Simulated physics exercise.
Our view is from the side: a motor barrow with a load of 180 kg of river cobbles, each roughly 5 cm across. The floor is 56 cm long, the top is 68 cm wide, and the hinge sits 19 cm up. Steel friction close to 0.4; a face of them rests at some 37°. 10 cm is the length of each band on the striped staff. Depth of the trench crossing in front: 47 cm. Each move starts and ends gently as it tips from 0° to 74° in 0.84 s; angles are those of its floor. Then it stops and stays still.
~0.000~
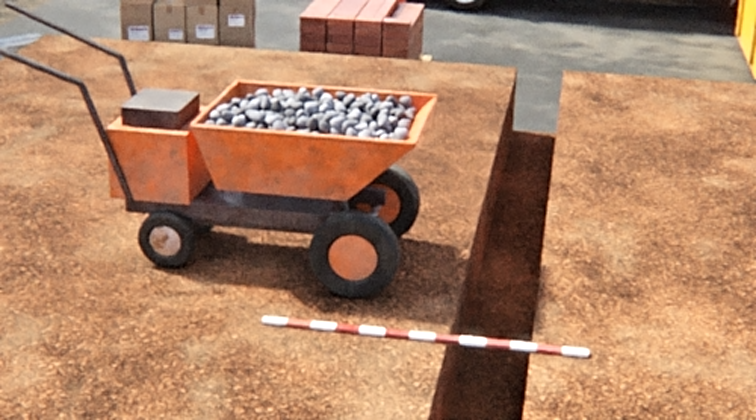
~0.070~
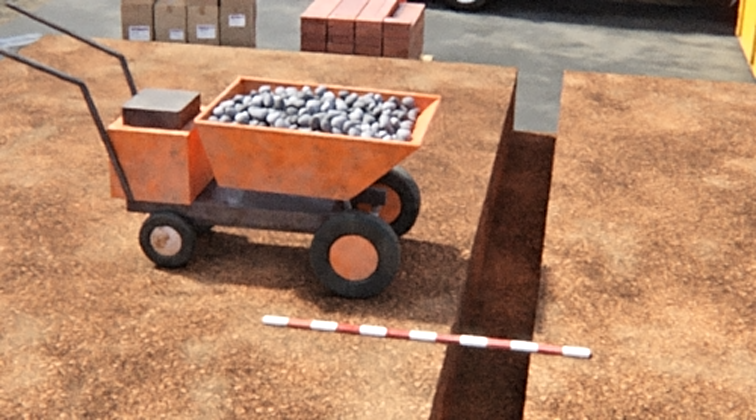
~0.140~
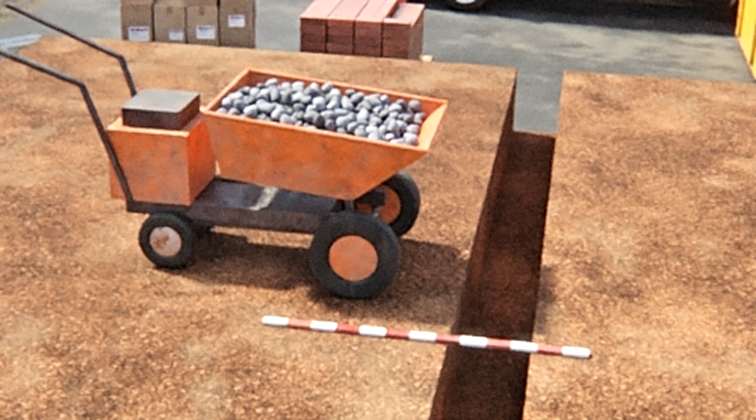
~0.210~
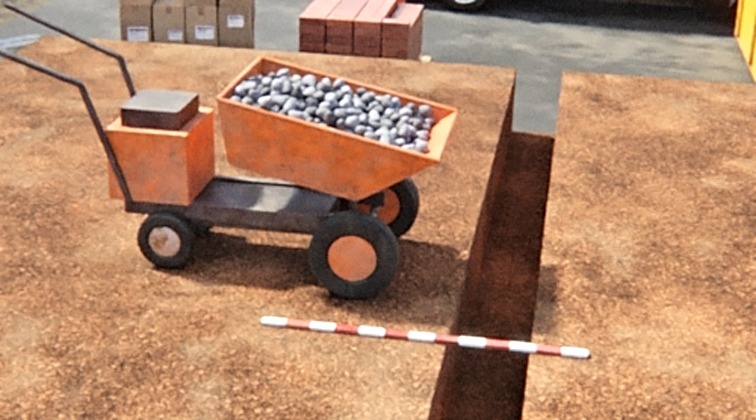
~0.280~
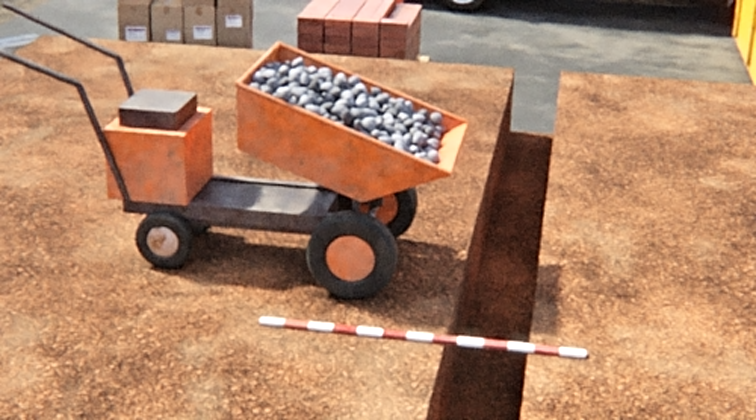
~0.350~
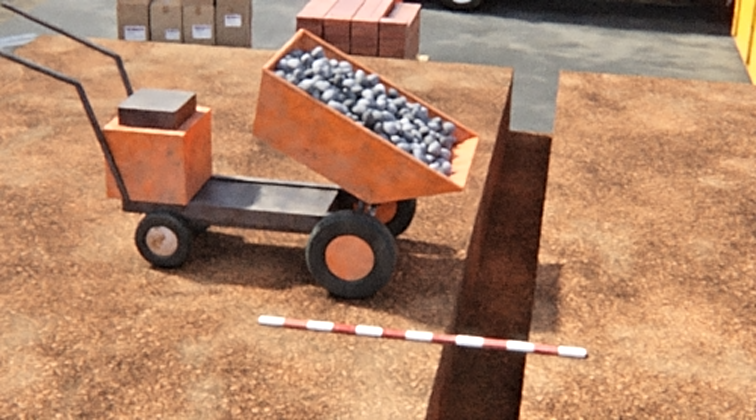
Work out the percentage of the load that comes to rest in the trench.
It works out at about 56 per cent of the load.
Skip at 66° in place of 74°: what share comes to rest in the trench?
It would be close to 50 percent.
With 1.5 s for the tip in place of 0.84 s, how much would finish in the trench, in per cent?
That would give about 60 percent.
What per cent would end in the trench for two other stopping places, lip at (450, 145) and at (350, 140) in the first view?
Near 15 and near 85 percent.
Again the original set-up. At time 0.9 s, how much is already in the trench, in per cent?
Some 25 per cent of the load by that point.
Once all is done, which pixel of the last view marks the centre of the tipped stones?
The middle should be near (525, 343).
After 0.6 s the floor is at 62°; 100 % in the skip; the foremost stones are at (498, 231).
After 0.9 s the floor is at 74°; 51 % in the skip, 26 % in the trench, 24 % past the trench; the foremost stones are at (609, 287).
After 1.3 s the floor is at 74°; 8 % in the skip, 48 % in the trench, 44 % past the trench; the foremost stones are past the picture's edge.
After 3.2 s the floor is at 74°; 0 % in the skip, 56 % in the trench, 44 % past the trench; the foremost stones are past the picture's edge.
